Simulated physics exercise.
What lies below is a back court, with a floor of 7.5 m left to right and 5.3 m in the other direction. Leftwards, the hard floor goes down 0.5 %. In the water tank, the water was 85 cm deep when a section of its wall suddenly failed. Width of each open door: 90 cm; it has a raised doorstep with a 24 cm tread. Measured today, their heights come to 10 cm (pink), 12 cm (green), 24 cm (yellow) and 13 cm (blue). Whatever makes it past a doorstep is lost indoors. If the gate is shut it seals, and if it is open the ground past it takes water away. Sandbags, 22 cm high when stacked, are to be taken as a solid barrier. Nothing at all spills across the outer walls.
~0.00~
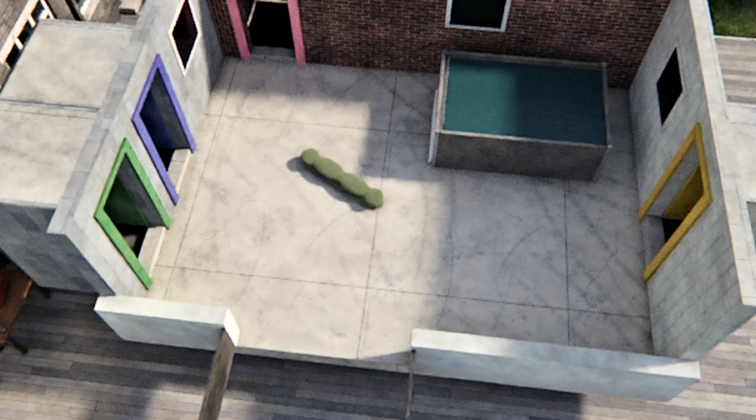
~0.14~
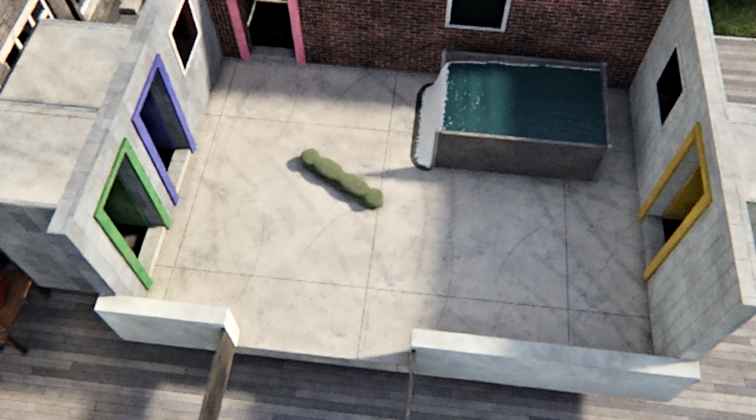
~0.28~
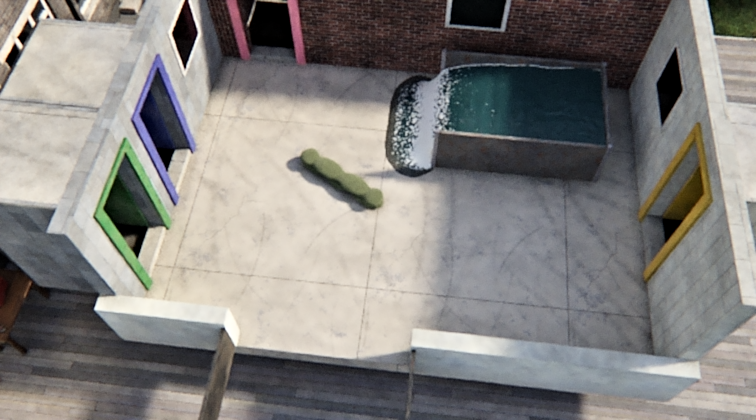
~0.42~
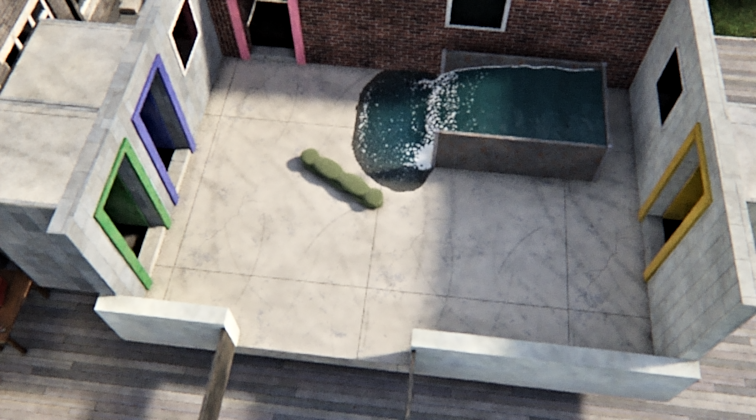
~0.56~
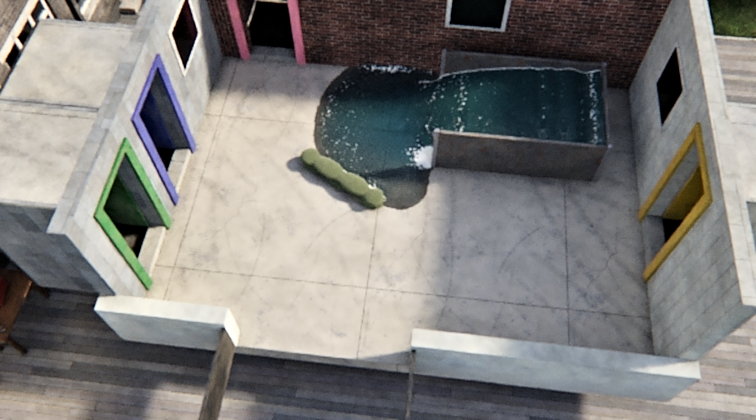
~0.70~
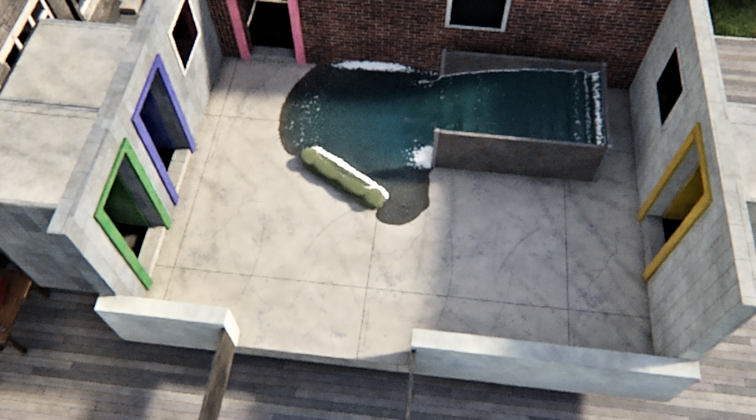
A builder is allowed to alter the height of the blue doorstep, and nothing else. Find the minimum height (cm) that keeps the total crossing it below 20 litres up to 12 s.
The minimum is roughly 18 cm.
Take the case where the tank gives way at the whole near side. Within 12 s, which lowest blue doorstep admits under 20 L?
Then roughly 9.0 cm.
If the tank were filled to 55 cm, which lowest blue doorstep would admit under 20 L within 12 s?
Roughly 9.5 centimetres.
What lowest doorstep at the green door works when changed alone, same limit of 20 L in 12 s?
At green, roughly 16 cm.
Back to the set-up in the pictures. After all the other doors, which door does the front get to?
That would be the yellow door.
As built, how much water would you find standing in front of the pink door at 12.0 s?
Some 6.5 centimetres.
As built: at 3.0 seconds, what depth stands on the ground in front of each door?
Pink door 32 cm, green door 10 cm, yellow door 0 cm, blue door 23 cm.
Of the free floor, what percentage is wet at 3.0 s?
Approximately 55 %.
After 1.4 s water covers 30 % of the floor, deepest (50 cm) near (221, 66); 6 cm at the blue door, 0 litres in over its 13 cm doorstep.
After 3.0 s water covers 55 % of the floor, deepest (47 cm) near (213, 88); 23 cm at the blue door, 24 litres in over its 13 cm doorstep.
After 12.0 s water covers 95 % of the floor, deepest (14 cm) near (593, 90); 8 cm at the blue door, 55 litres in over its 13 cm doorstep.
At the blue door as built, the water arrived by 1.4 s and peaked near 23 cm at 2.6 s.
With a doorstep of 16.5 cm, 29 litres would have come in within the 12 s; with 22.5 cm, 7 litres. So under 20 litres takes about 18 cm.
